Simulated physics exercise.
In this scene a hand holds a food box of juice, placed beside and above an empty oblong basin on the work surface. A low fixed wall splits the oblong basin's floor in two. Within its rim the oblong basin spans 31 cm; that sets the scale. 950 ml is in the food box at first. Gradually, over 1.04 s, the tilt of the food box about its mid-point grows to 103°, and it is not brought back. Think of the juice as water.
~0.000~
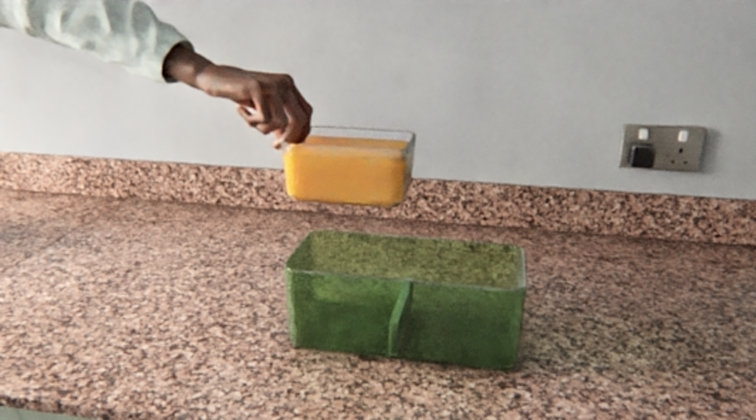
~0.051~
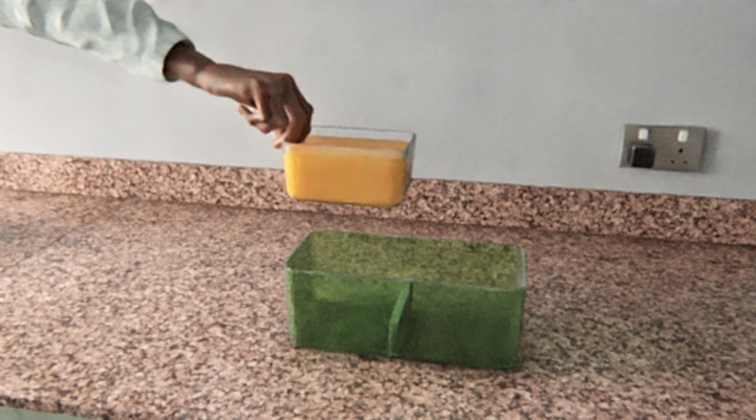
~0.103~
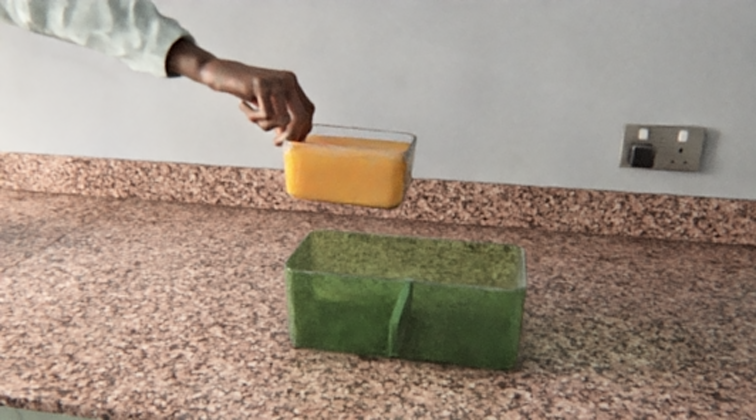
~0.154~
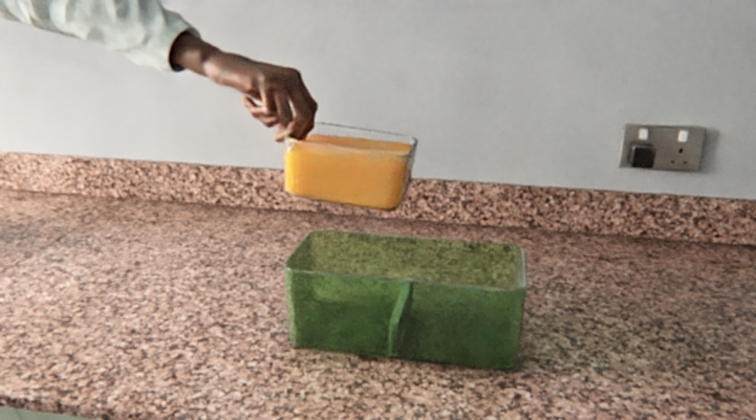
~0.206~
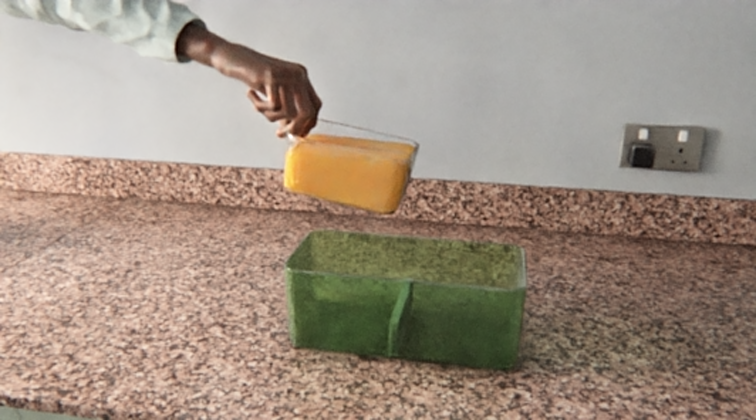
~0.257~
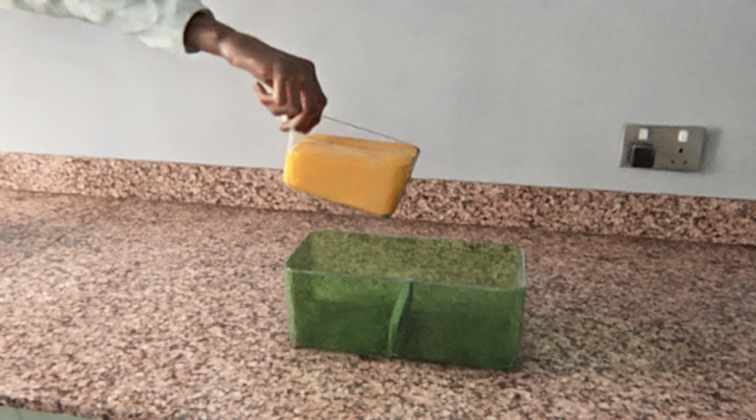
The video shows a hand holding a clear container of orange liquid above an empty green oblong basin on a speckled countertop, then gradually tilting the container so its right side dips lower than its left.
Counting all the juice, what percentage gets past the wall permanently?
The share past the wall is about 82 per cent.
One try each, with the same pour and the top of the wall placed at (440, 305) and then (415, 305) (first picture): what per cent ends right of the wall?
Around 60 and 70 percent, in that order.
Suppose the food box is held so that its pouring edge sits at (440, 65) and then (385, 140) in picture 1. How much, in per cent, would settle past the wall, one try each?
Try 1: 70 %; try 2: 70 %.
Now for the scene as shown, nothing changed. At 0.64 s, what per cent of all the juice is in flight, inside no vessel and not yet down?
Share: Roughly 36 per cent.
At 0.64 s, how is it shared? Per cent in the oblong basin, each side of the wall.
About 0 left, 24 right.
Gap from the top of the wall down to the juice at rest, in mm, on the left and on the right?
Left: Roughly 44 mm; right: Roughly 14 mm.
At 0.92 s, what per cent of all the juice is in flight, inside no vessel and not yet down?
Some 5 % is up in the air.
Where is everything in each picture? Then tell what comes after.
In the first frame, it leans 0°; its right rim is at (411, 143); the juice meets the walls at (296, 143) and (409, 150); the oblong basin's rim runs from (298, 249) to (525, 268); the wall's top is at (402, 299).
In the second frame, it leans 1°; its right rim is at (411, 143); the juice meets the walls at (296, 143) and (409, 150).
In the third frame, it leans 2°; its right rim is at (412, 145); the juice meets the walls at (296, 142) and (411, 151).
In the fourth frame, it leans 5°; its right rim is at (413, 149); the juice meets the walls at (297, 142) and (411, 152).
In the fifth frame, it leans 10°; its right rim is at (414, 153); the juice meets the walls at (298, 142) and (413, 152).
In the sixth frame, it leans 15°; its right rim is at (415, 159); the juice meets the walls at (300, 142) and (415, 153).
After 0.64 s the tilt is 70° and 39 per cent is still to pour, 0 is left of the wall and 24 right of it.
After 0.92 s the tilt is 100° and 7 per cent is still to pour, 7 is left of the wall and 78 right of it.
After 1.22 s the tilt is 103° and 0 per cent is still to pour, 12 is left of the wall and 82 right of it.
After 1.54 s the tilt is 103° and 0 per cent is still to pour, 13 is left of the wall and 82 right of it.
In the end 13 per cent lies left of the wall, 82 right of it and 5 outside.
